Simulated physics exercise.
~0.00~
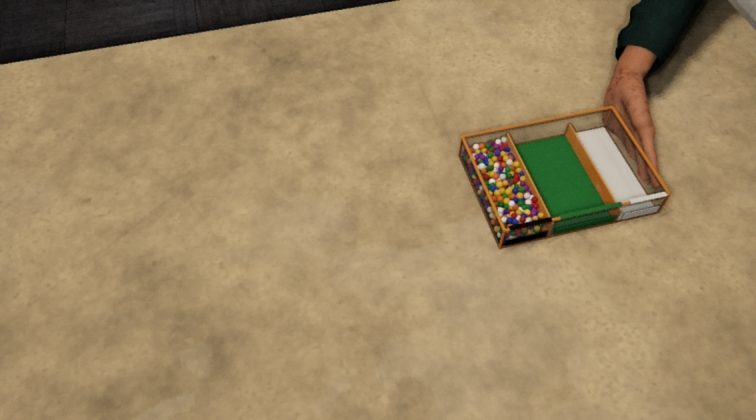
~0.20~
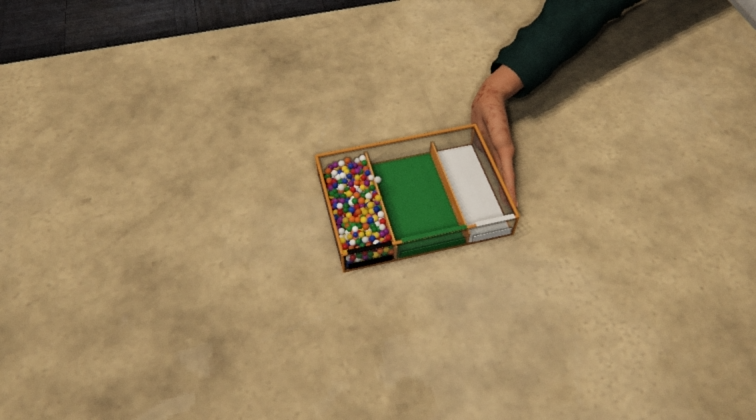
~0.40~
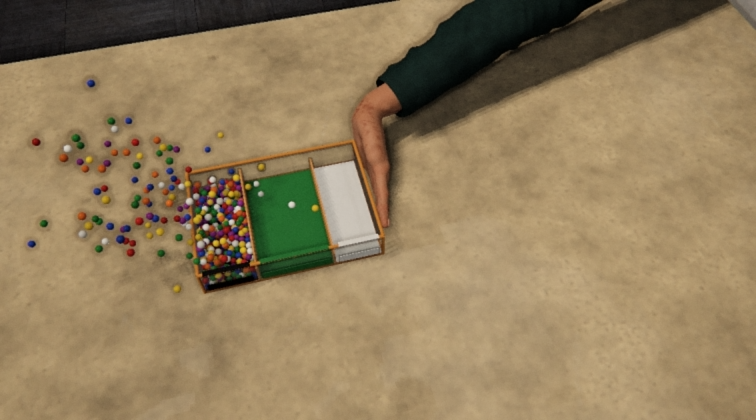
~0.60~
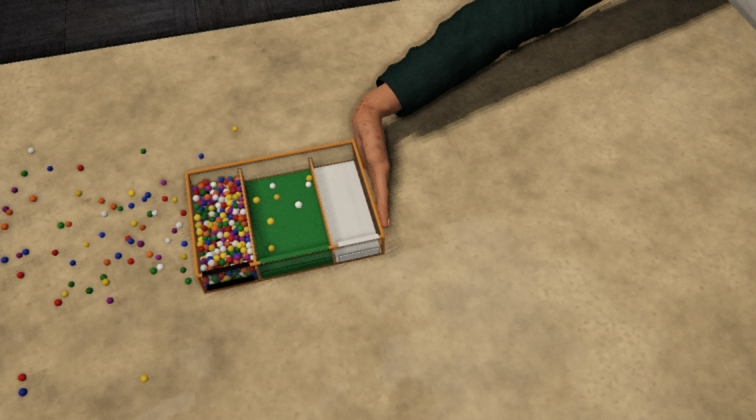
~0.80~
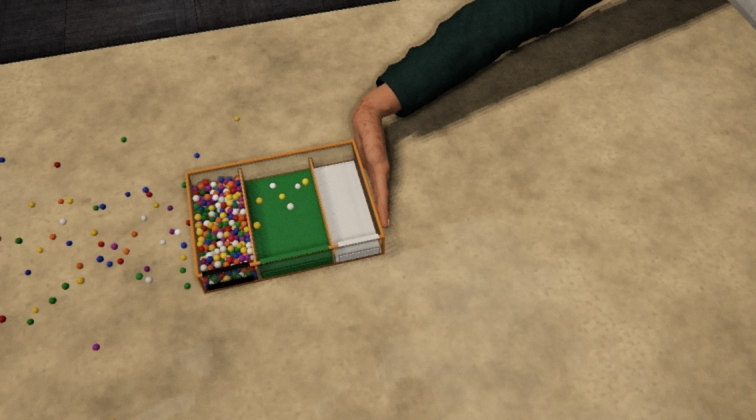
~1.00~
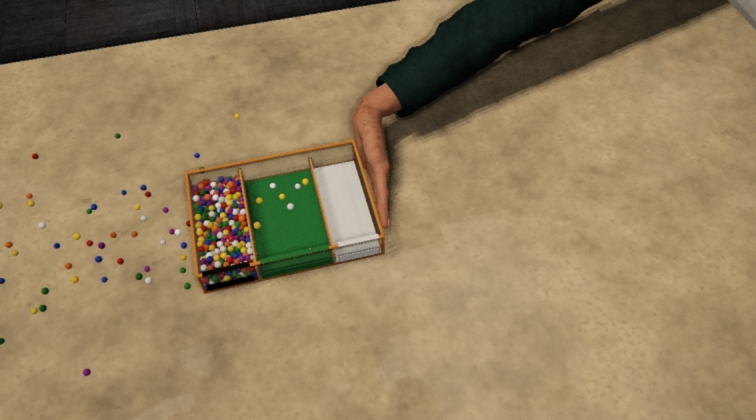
The clip opens on a mottled tan surface where a hand in a dark green sleeve holds a clear, orange-edged tray at the right, its left section packed with multicolored beads beside empty green and white sections. The hand moves the tray left across the surface, the beads staying mostly in place at first. As the tray comes to a stop, many beads spill past its left side and scatter, while a few land in the green section. The loose beads spread farther left, some rolling out of view. Finally, the tray sits still against the hand, its left section still well filled.
